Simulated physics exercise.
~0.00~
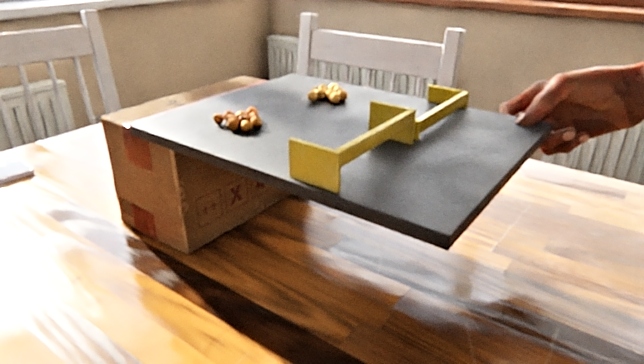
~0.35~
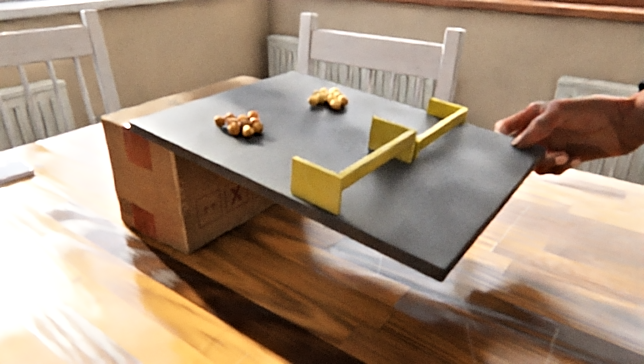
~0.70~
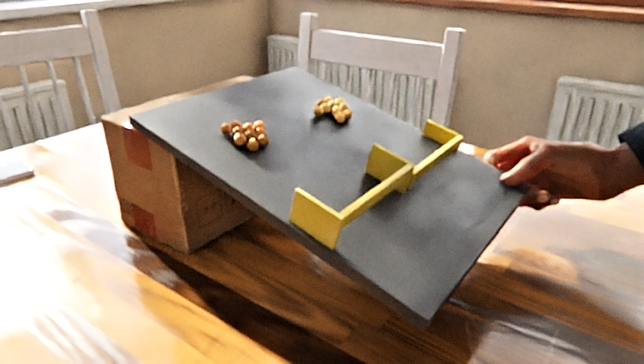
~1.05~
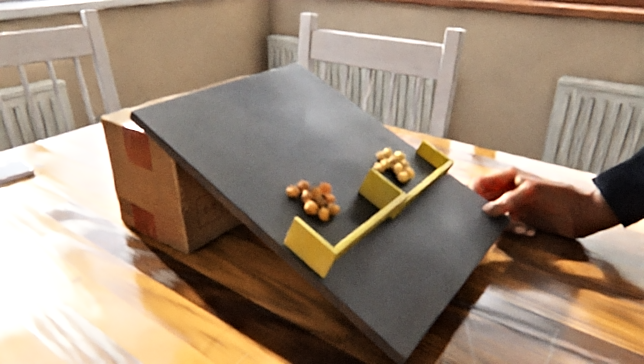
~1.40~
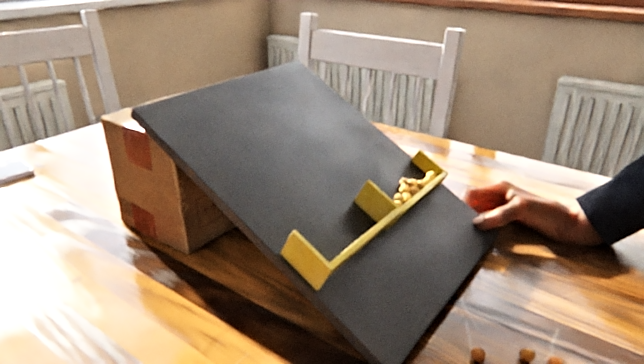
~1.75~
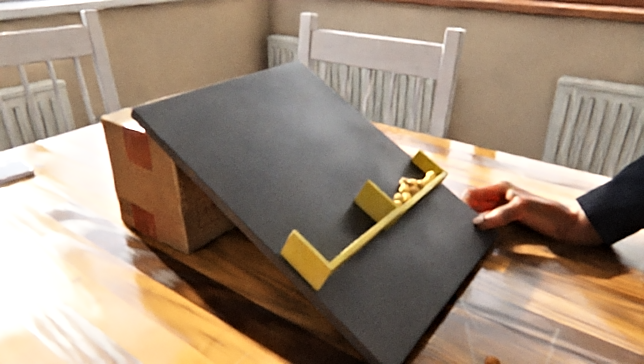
A hand lowered one end of a dark board propped on a cardboard box, and two clusters of small round things slid down toward yellow gates; the nearer lot slipped under and off the board, while the farther lot stayed caught behind its gate.
